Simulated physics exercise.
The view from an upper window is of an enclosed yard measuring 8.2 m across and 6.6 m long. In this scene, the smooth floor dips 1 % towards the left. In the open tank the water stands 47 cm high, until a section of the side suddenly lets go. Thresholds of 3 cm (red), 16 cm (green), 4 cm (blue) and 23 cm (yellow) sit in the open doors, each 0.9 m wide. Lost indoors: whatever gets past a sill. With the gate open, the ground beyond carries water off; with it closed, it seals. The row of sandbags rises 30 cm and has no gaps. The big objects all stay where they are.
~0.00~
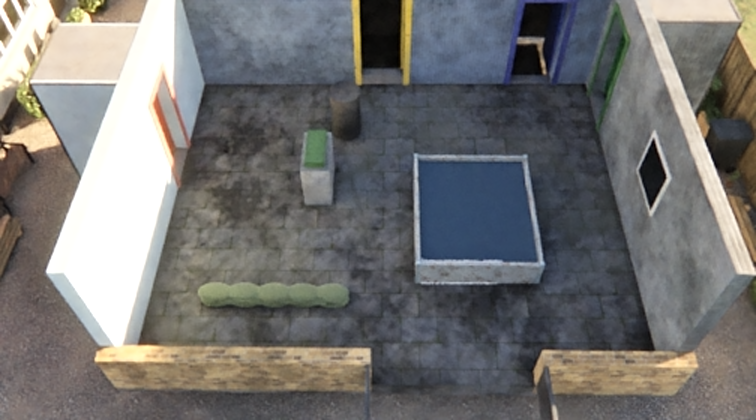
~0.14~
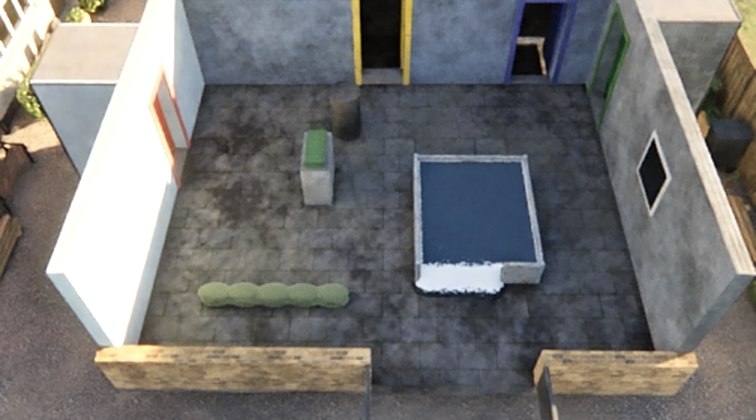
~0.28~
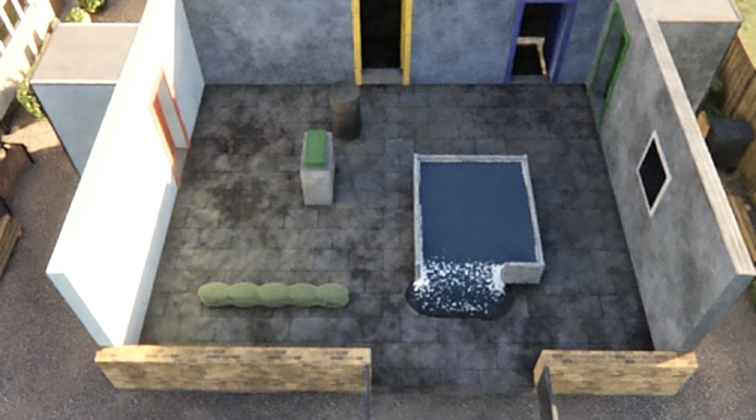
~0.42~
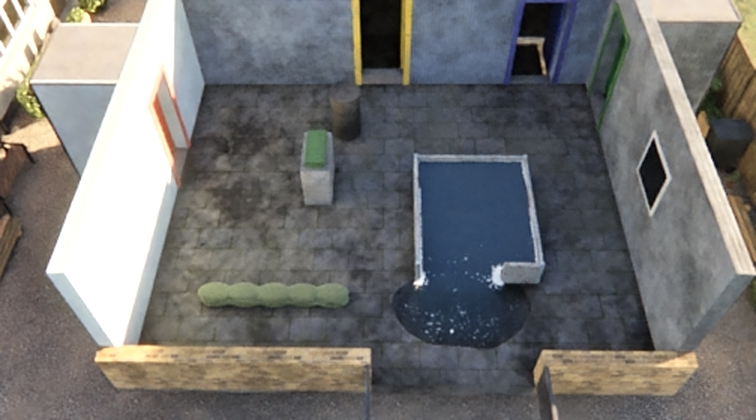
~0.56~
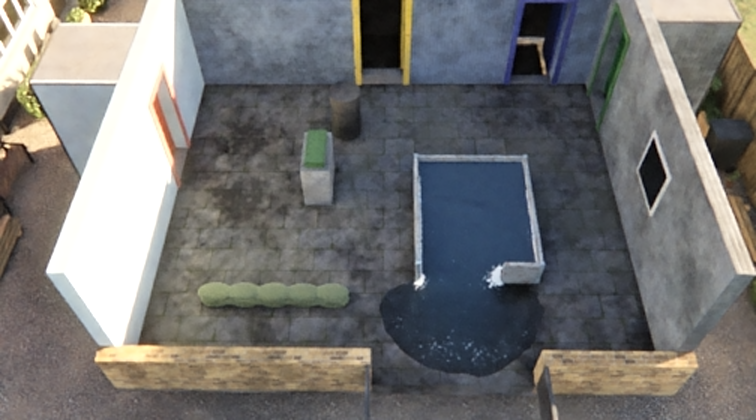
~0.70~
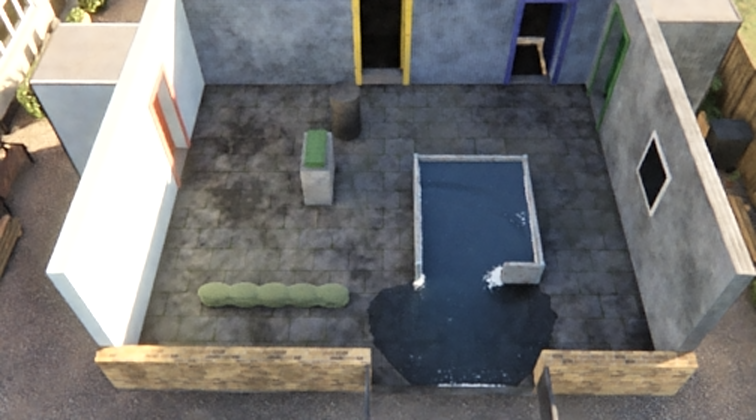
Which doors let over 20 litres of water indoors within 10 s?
My guess is the red door lets through less than the limit. My guess is the green door lets through less than the limit. My guess is the blue door lets through less than the limit. My guess is the yellow door lets through less than the limit.
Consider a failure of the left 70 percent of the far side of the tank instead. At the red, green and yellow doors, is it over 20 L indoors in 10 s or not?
Then: Red past it, green under, yellow under.
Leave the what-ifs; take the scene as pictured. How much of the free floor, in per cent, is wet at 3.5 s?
About 20 per cent.
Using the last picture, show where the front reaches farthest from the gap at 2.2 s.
That lands around (247, 369) in the last picture.
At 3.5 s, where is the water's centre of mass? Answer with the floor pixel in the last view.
Centre: Approx. (447, 262) px.
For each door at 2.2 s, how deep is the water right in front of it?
In cm: Red 0, green 0, blue 0, yellow 0.
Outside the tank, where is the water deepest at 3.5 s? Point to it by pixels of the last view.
Roughly (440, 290).
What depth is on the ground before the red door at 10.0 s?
About 2.0 centimetres.
After 1.4 s water covers 10 % of the floor and is deepest (25 cm) near (440, 290); red door not reached, green door not reached, blue door not reached, yellow door not reached.
After 2.2 s water covers 15 % of the floor and is deepest (22 cm) near (451, 290); red door not reached, green door not reached, blue door not reached, yellow door not reached.
After 3.5 s water covers 20 % of the floor and is deepest (14 cm) near (440, 290); red door not reached, green door not reached, blue door not reached, yellow door not reached.
After 6.0 s water covers 25 % of the floor and is deepest (10 cm) near (440, 290); red door not reached, green door not reached, blue door not reached, yellow door not reached.
After 10.0 s water covers 30 % of the floor and is deepest (6 cm) near (133, 368); red door 2 cm at the sill, 0 L in, green door not reached, blue door not reached, yellow door not reached.
